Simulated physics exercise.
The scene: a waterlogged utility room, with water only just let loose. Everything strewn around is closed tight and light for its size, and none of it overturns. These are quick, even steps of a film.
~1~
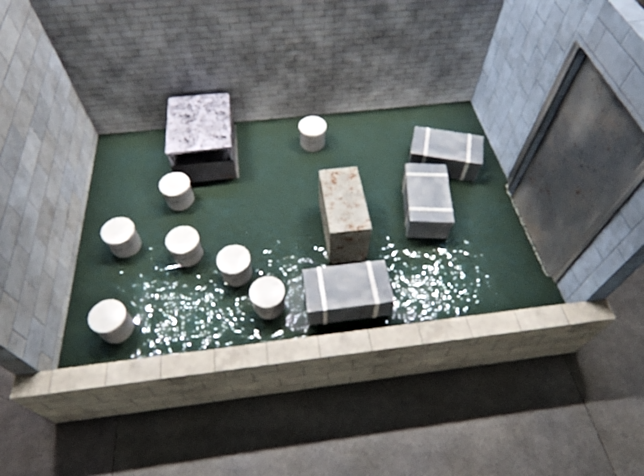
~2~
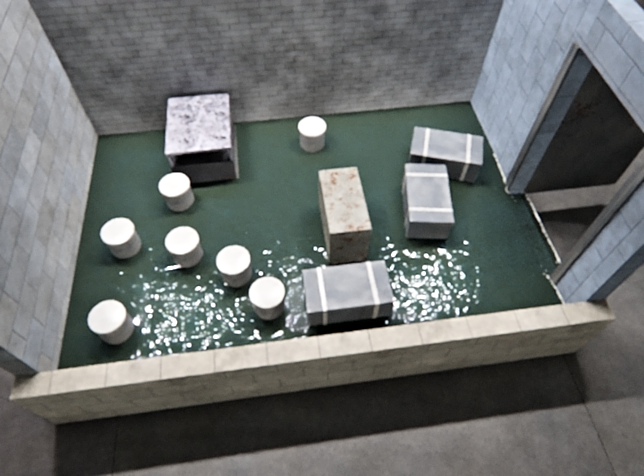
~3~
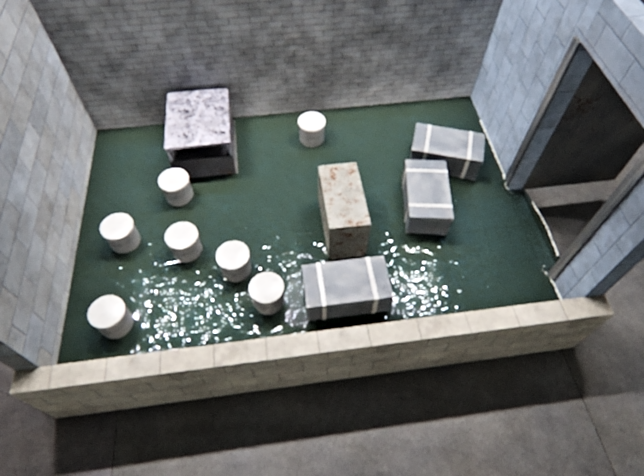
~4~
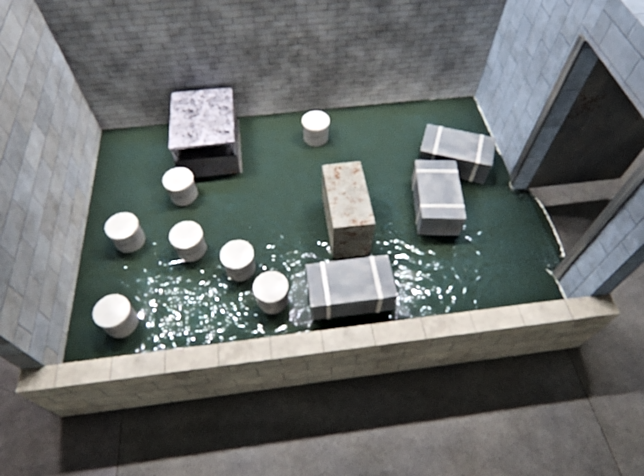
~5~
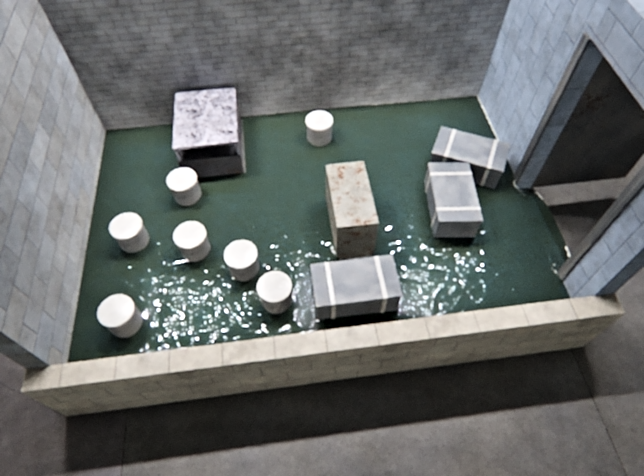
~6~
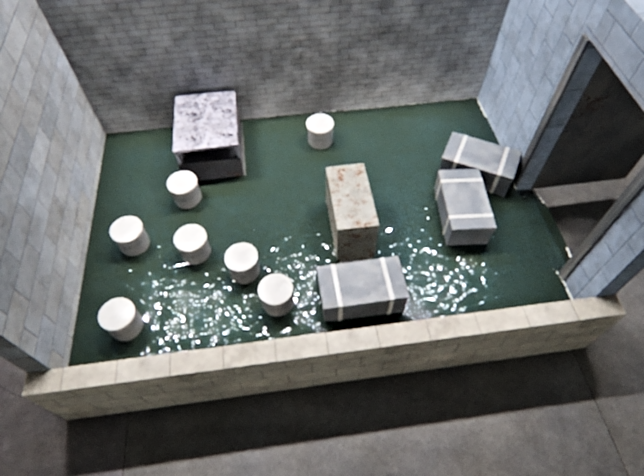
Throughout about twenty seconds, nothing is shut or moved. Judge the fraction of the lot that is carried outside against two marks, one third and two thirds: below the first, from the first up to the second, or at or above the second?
My forecast is one third to two thirds.
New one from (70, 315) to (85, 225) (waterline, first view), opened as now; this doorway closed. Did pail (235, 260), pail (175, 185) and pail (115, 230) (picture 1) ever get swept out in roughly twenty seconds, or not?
In order: Escapes, escapes, escapes.
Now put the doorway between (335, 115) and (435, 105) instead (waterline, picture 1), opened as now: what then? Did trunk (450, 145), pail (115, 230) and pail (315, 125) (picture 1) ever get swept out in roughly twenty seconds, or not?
First flushed away, then held back, then flushed away.
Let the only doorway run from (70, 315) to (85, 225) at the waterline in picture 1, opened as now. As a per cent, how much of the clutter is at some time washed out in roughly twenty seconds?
About 80 %.
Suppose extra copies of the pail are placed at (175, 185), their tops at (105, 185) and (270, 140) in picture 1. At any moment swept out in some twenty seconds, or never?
One after the other: Left behind, inside.
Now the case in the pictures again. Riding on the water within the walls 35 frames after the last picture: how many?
The count comes to 5.
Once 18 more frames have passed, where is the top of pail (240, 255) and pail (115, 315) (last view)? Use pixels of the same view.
Roughly (357, 280) for one and (158, 317) for the other.
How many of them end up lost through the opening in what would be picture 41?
That makes 5.
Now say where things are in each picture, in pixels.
In the first frame, a trunk at (448, 145), afloat; a trunk at (429, 192) floats; 0 of 10 have shifted.
In the second frame, a trunk at (448, 145), afloat; a trunk at (429, 192) floats; 0 of 10 have shifted.
In the third frame, a trunk at (449, 142), afloat; a trunk at (429, 188), afloat; 0 of 10 have shifted.
In the fourth frame, a trunk at (459, 144), afloat, close to its start; a trunk at (440, 188) floats, close to its start; 2 of 10 have shifted.
In the fifth frame, a trunk at (471, 148), afloat, close to its start; a trunk at (455, 191) floats, close to its start; 2 of 10 have shifted.
In the sixth frame, a trunk at (482, 155) floats, a stride from its start; a trunk at (466, 198) floats, a stride from its start; 3 of 10 have shifted.
A moment on, 0 of 10 are out; 9 afloat.
Next, 3 of 10 are out; 7 afloat.
Later, 5 of 10 are out; 5 afloat.
In the end, 6 of 10 are out; 4 afloat.
